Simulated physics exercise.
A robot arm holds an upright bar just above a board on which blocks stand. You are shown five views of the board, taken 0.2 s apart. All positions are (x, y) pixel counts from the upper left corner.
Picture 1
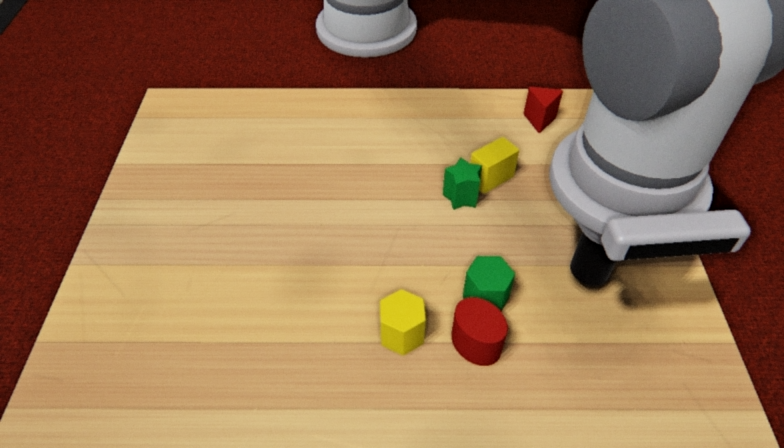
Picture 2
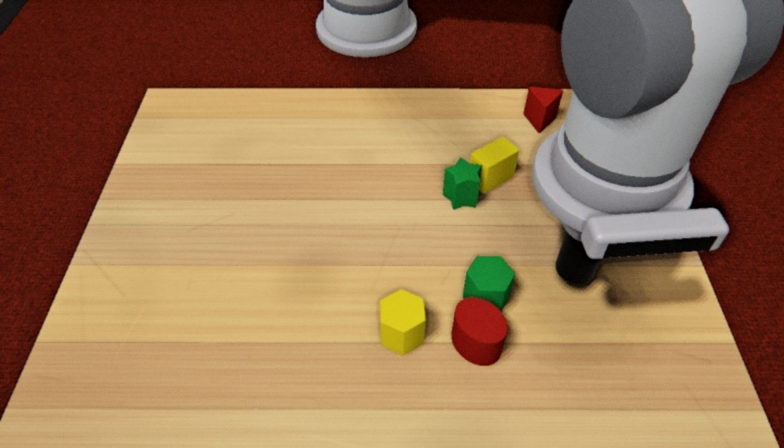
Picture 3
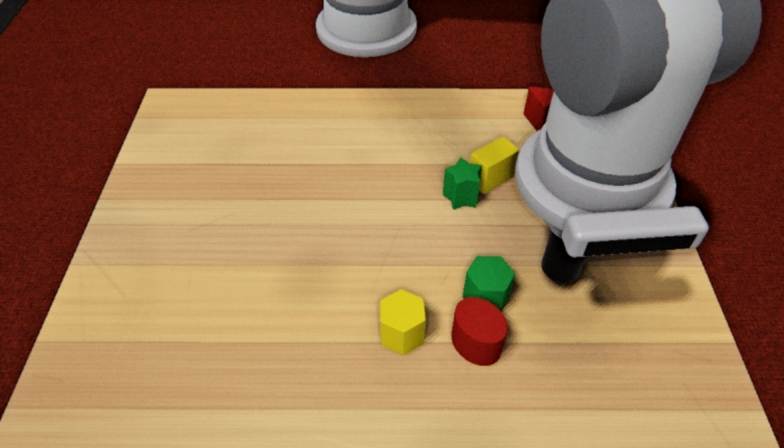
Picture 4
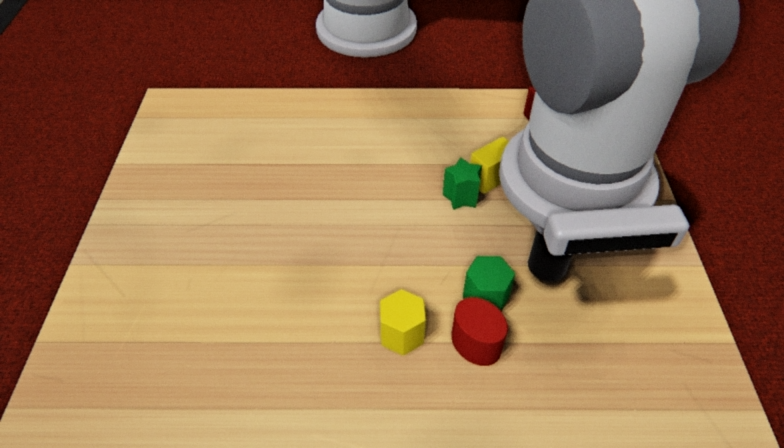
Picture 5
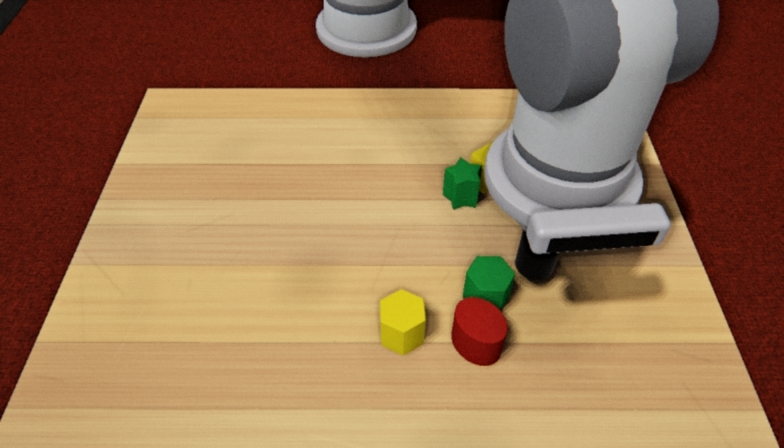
The robot arm slid its upright black bar slowly leftward across the right side of the wooden board, drawing close to the green six-sided block, while the red, yellow and green blocks stayed still.
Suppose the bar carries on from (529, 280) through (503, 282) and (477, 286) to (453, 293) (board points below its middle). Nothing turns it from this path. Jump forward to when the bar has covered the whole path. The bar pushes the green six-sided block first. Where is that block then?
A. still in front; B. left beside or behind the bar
A (still in front)
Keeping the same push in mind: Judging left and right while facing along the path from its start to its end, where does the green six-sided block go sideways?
Picture yourself facing from the start of the path to its end: The green six-sided block moves off to your left.
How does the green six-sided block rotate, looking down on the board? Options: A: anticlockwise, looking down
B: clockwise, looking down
A - anticlockwise, looking down.
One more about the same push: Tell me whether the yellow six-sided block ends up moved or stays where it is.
Moved.
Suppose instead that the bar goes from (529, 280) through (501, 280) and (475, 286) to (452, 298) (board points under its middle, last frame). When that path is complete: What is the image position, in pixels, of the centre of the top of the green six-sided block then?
I think it will end close to (432, 302).
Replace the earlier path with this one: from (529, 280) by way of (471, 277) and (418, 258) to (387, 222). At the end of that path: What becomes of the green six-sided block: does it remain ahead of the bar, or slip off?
Slipped off.
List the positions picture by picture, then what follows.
Lower end of the bar at (589, 270), tops of blocks, yellow six-sided block at (403, 310), red oval at (481, 319), green six-sided block at (491, 272), in the first picture.
Bar at (574, 269), blocks as before, in the second picture.
Bar at (560, 268), blocks as before, in the third picture.
Bar at (547, 266), blocks as before, in the fourth picture.
Bar at (534, 265), yellow six-sided block at (403, 310), red oval at (481, 319), green six-sided block at (491, 272), in the fifth picture.
What follows on the original path. Halfway along, bar at (493, 269); red oval at (478, 321); green six-sided block at (465, 280), turned 15° anticlockwise.
At the end, bar at (455, 279); yellow six-sided block at (390, 319); red oval at (478, 323), turned 20° anticlockwise; green six-sided block at (431, 296), turned 30° anticlockwise.
